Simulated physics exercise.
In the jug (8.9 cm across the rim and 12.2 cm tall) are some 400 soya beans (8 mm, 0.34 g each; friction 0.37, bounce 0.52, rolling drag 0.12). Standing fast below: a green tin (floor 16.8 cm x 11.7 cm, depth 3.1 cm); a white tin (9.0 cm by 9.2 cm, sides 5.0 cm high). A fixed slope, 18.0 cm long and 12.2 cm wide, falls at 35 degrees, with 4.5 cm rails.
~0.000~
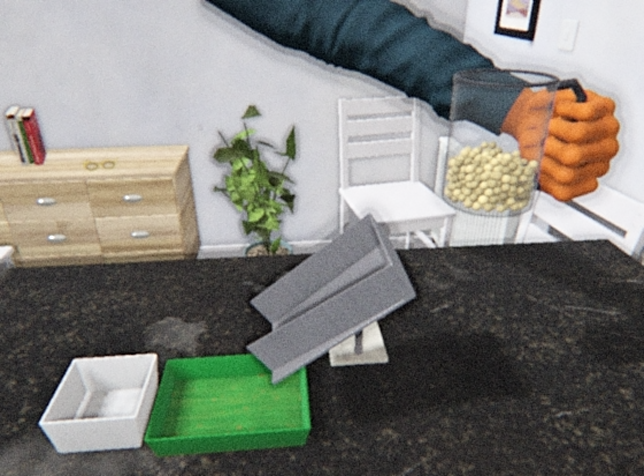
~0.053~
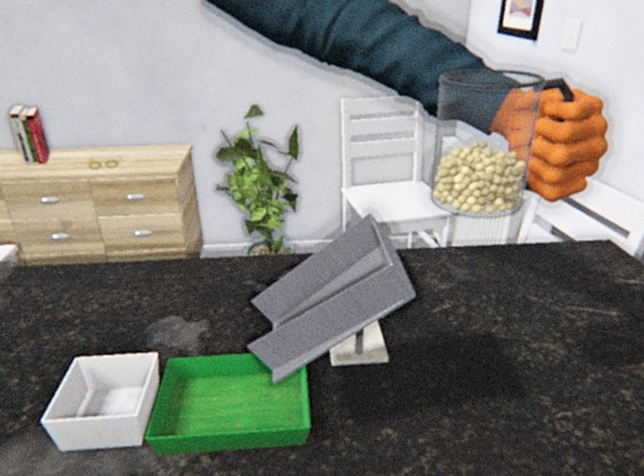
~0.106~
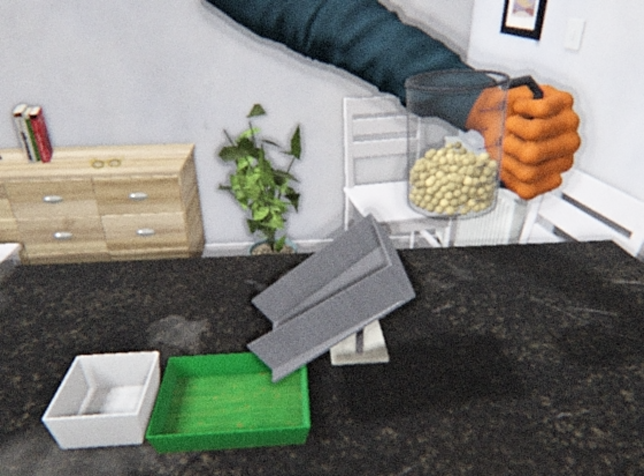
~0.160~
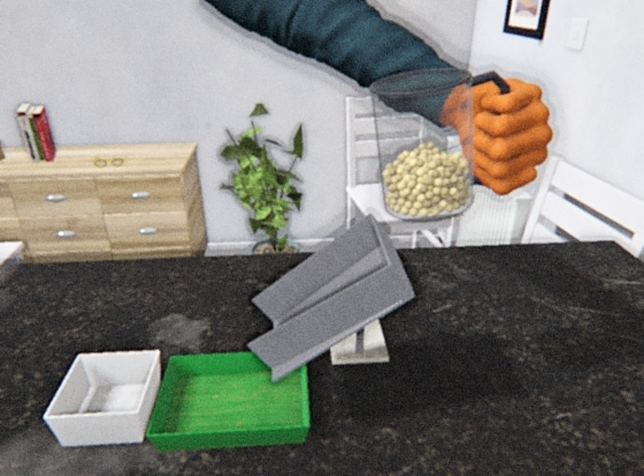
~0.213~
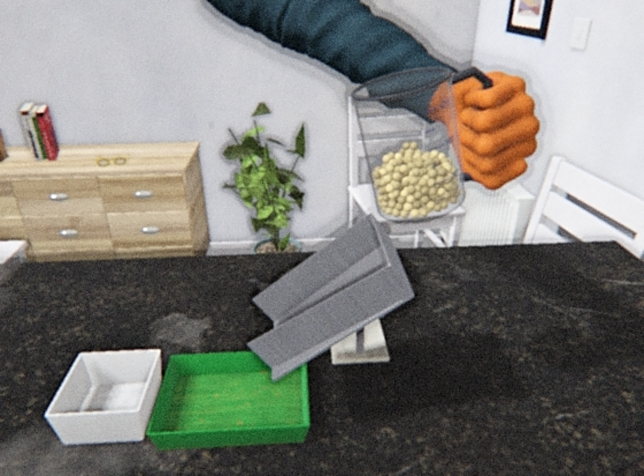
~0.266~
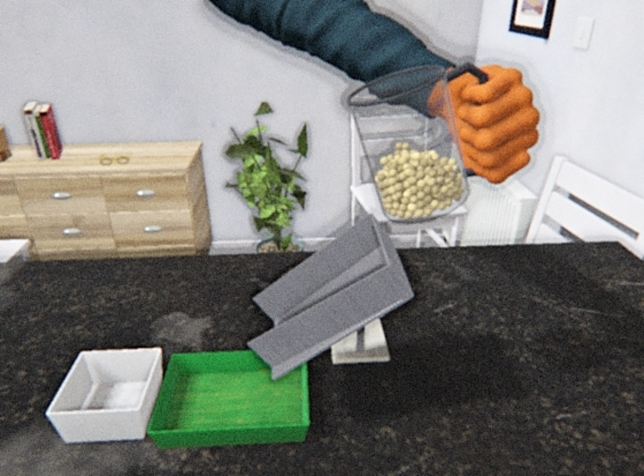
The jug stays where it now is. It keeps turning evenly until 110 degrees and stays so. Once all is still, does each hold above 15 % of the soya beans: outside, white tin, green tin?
Outside no, white tin no, green tin yes.
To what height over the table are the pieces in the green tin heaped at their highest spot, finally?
Roughly 3.5 cm.
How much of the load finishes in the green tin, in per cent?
Some 95 per cent.
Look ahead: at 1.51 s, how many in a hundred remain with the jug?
About 65 per cent.
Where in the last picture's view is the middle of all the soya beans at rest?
Near (197, 399).
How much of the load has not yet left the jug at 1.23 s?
Roughly 100 per cent.
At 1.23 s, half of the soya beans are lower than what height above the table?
About 32 cm.
Then, at 0.64 s, tilt 52 degrees; jug 100 %; middle of all pieces near (437, 170).
Then, at 0.95 s, tilt 79 degrees; jug 100 %; middle of all pieces near (443, 159).
After 1.23 s, tilt 104 degrees; jug 100 %; middle of all pieces near (433, 159).
After 1.51 s, tilt 110 degrees; slope 30 %, jug 65 %; middle of all pieces near (376, 209).
At rest (3.1 s), white tin 0 %, green tin 95 %, slope 0 %, jug 0 %, outside 5 %.
